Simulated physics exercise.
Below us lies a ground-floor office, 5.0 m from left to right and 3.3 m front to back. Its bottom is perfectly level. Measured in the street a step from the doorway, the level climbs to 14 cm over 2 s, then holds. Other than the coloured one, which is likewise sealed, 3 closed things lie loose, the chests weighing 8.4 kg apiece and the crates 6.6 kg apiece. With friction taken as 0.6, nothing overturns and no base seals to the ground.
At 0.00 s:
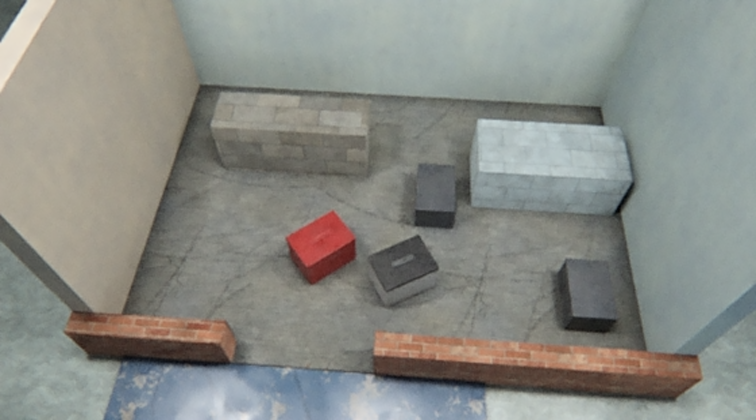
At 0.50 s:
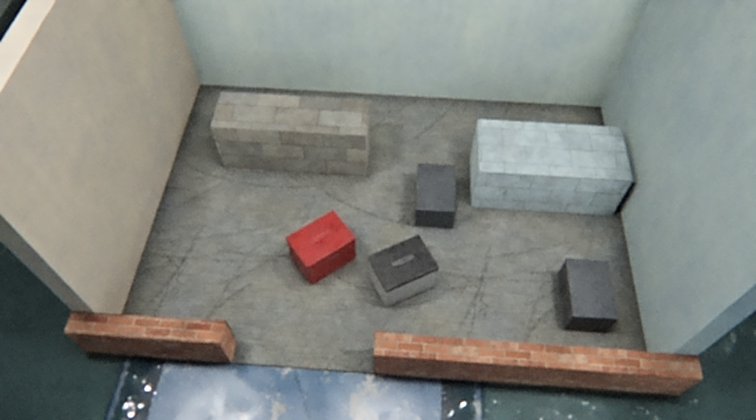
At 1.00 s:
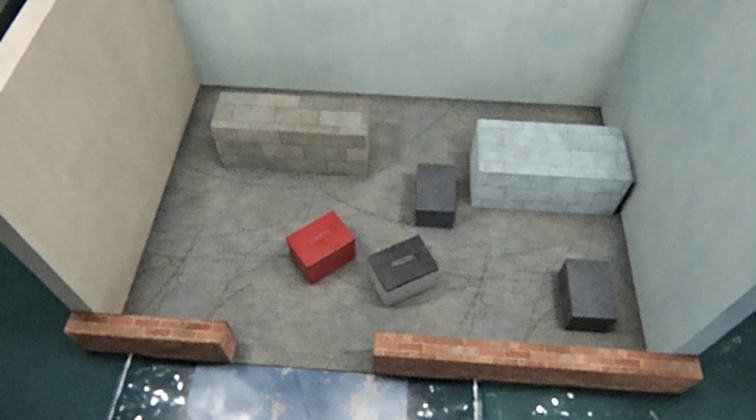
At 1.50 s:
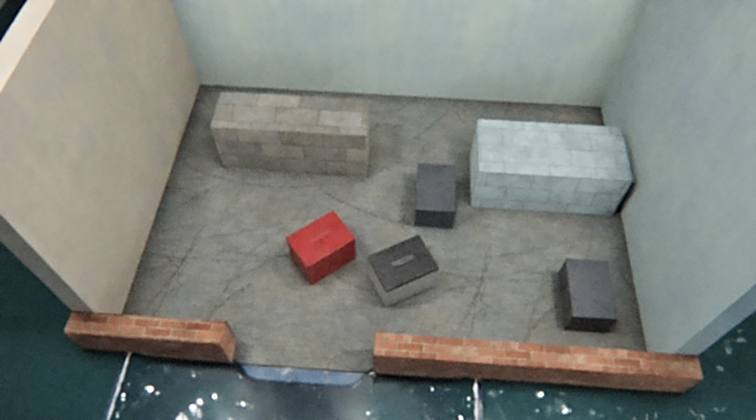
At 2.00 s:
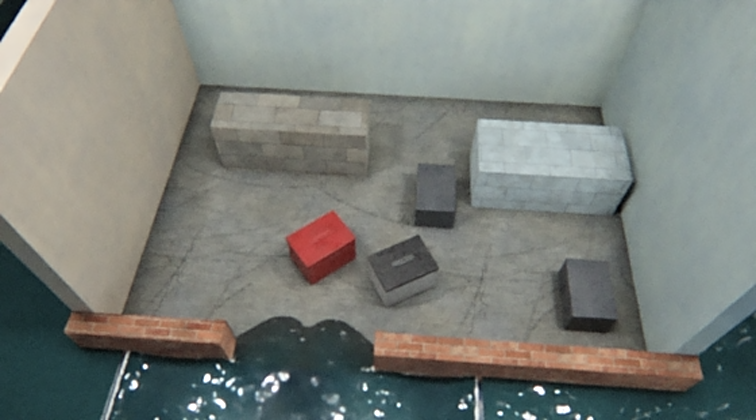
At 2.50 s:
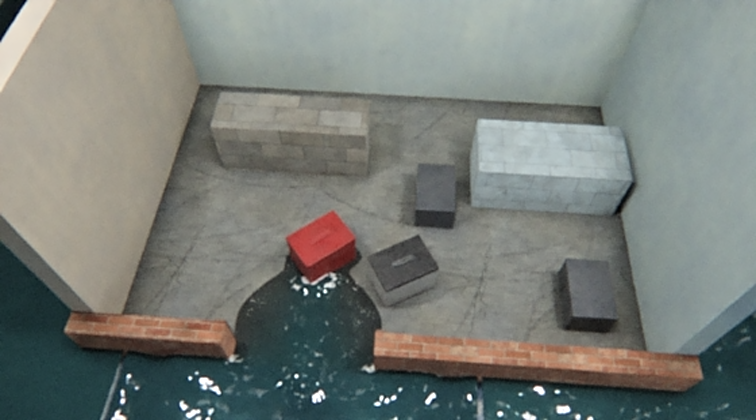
Dark, glinting water gathers along the street side of a ground-floor office, seen steeply from above by a still camera. A red chest and a grey box with a darker top sit near the middle of the level grey floor, two dark boxes stand to the right, and pale block-like forms line the back. The water spreads over the blue patch outside, enters through the gap in the low brick wall, and reaches the unmoving red chest.
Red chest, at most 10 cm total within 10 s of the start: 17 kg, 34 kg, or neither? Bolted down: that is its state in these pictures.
Final guess: It must have the heavier ballast.
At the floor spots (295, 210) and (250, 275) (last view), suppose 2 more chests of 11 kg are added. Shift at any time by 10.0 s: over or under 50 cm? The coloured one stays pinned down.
Order as asked: Stays within / goes beyond.
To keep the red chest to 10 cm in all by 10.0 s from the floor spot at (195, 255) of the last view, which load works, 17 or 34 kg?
Note: Both OK.
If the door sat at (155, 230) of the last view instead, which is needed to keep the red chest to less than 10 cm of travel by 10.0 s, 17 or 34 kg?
In that case only the larger load is enough.
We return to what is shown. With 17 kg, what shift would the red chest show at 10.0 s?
I'd put it at about 80 cm.
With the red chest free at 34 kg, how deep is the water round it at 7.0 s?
Close to 6 cm deep.
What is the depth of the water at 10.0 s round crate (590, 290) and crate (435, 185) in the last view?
I'd put it at 4 cm and 6 cm respectively.
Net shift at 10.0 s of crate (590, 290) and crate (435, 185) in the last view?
50 cm and 80 cm respectively.
After 3.5 s the red chest would be 32 cm from its start with 17 kg and 0 cm from its start with 34 kg; 7 cm of water round it then.
After 4.5 s the red chest would be 60 cm from its start with 17 kg and 0 cm from its start with 34 kg; 6 cm of water round it then.
After 7.0 s the red chest would be 69 cm from its start with 17 kg and 0 cm from its start with 34 kg; 6 cm of water round it then.
After 10.0 s the red chest would be 87 cm from its start with 17 kg and 0 cm from its start with 34 kg; 7 cm of water round it then.
